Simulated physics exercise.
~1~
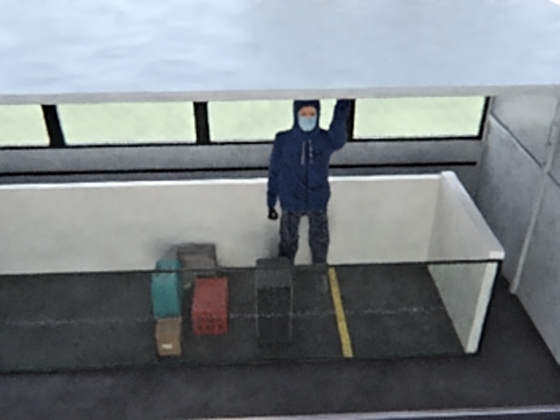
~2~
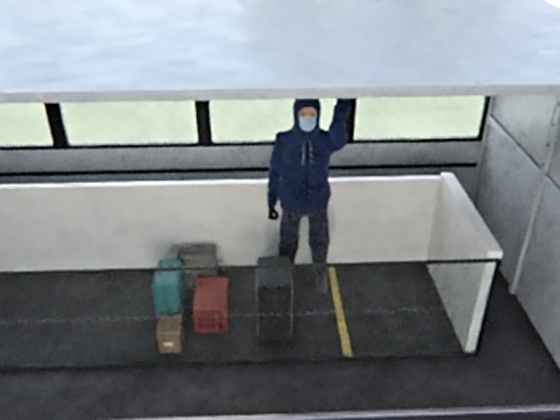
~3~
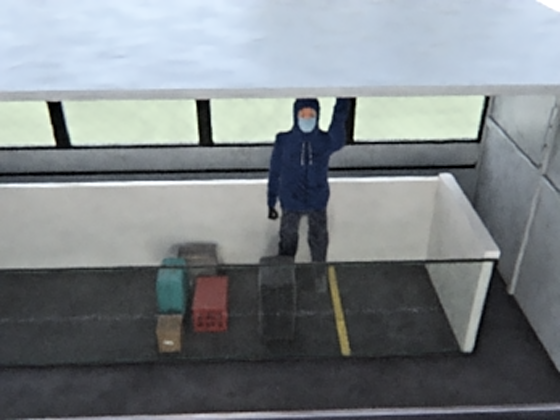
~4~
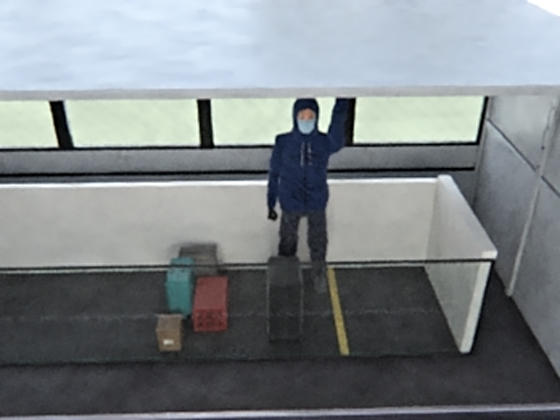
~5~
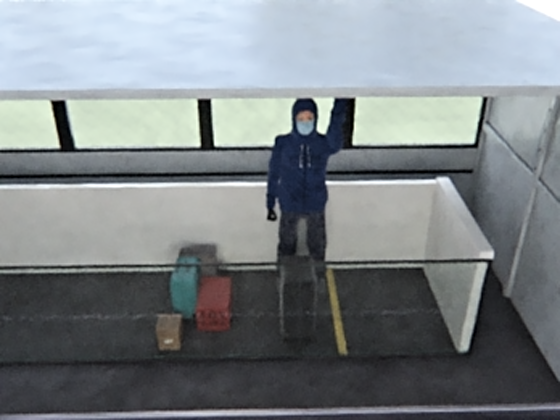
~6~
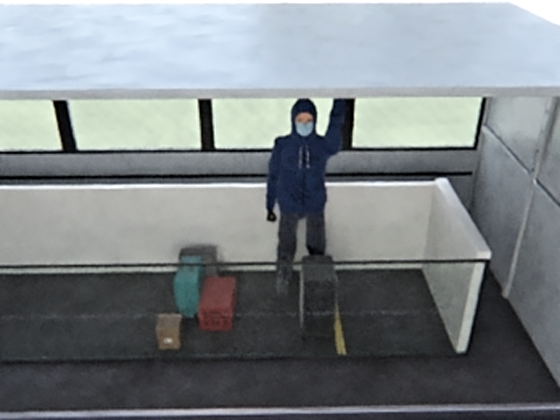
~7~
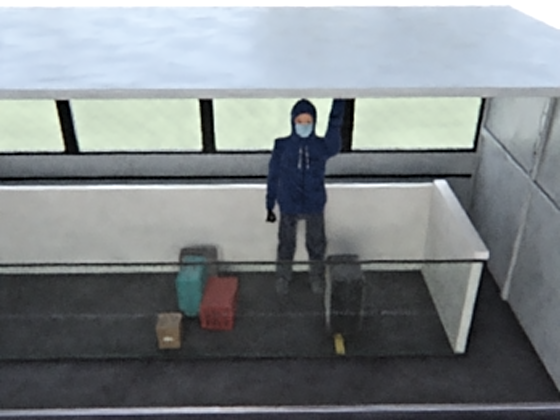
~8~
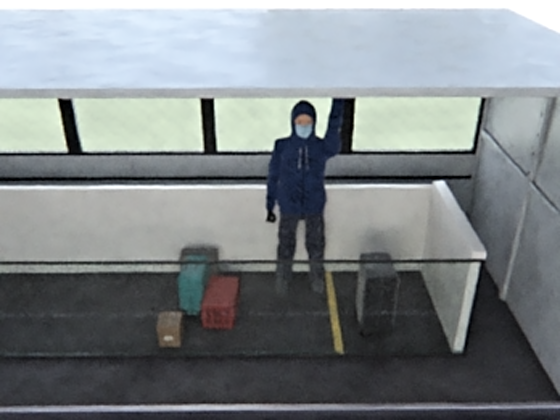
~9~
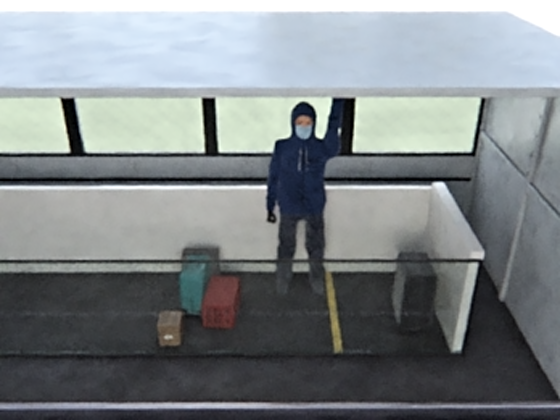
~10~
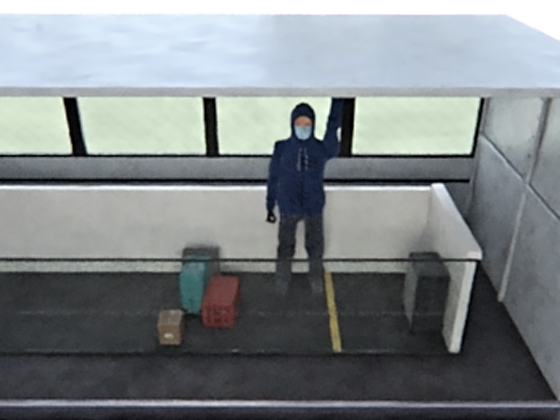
At first, a masked person in a dark blue hooded jacket stands in a shuttle bay with one arm raised, while a black wheeled case, a smaller teal case, a red crate, a brown box and a grey item rest left of a yellow line. Nothing shifts much for a moment. Then the black case starts rolling right, and the teal one edges slightly the same way behind the nearly still crate. The black case passes in front of the person, crosses the line and keeps going. It ends upright near the right-hand wall, with everything else still left of the line.
